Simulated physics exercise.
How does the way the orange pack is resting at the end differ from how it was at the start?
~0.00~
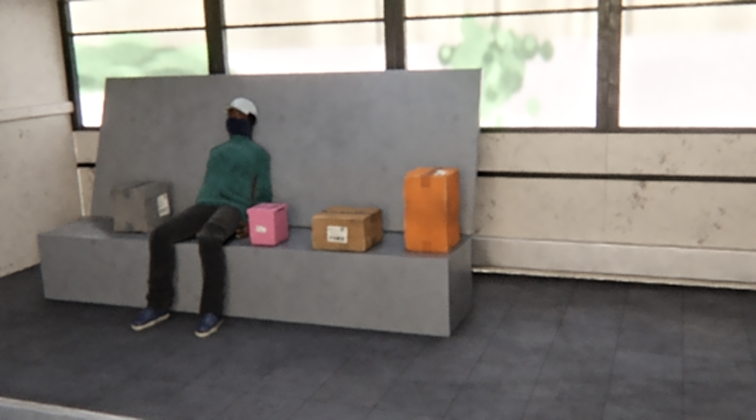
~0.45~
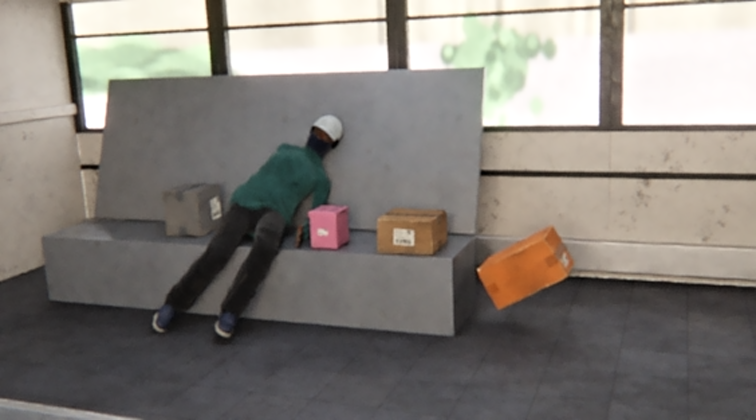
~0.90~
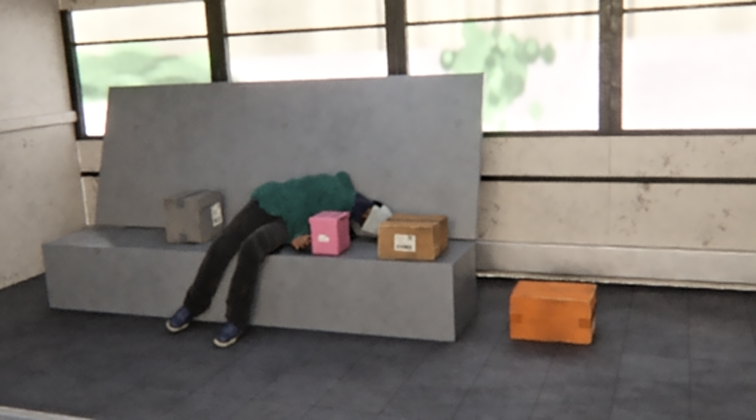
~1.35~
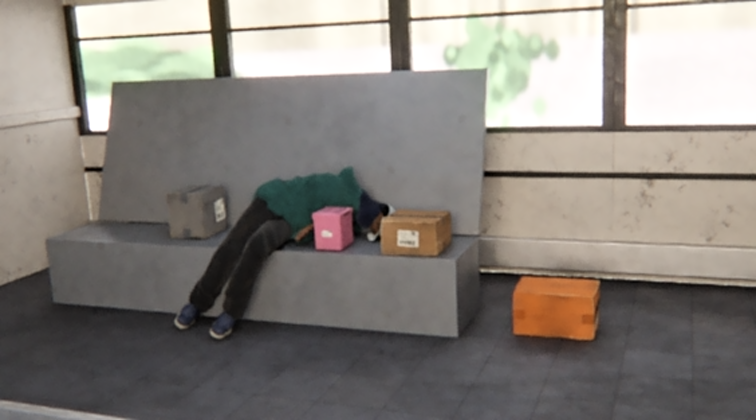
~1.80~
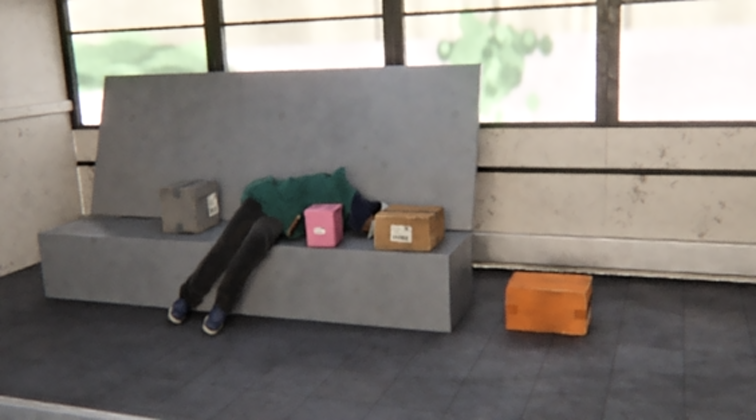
At the start the orange pack stands upright on the right end of the bench, while at the end it lies on its side on the floor to the right of the bench.
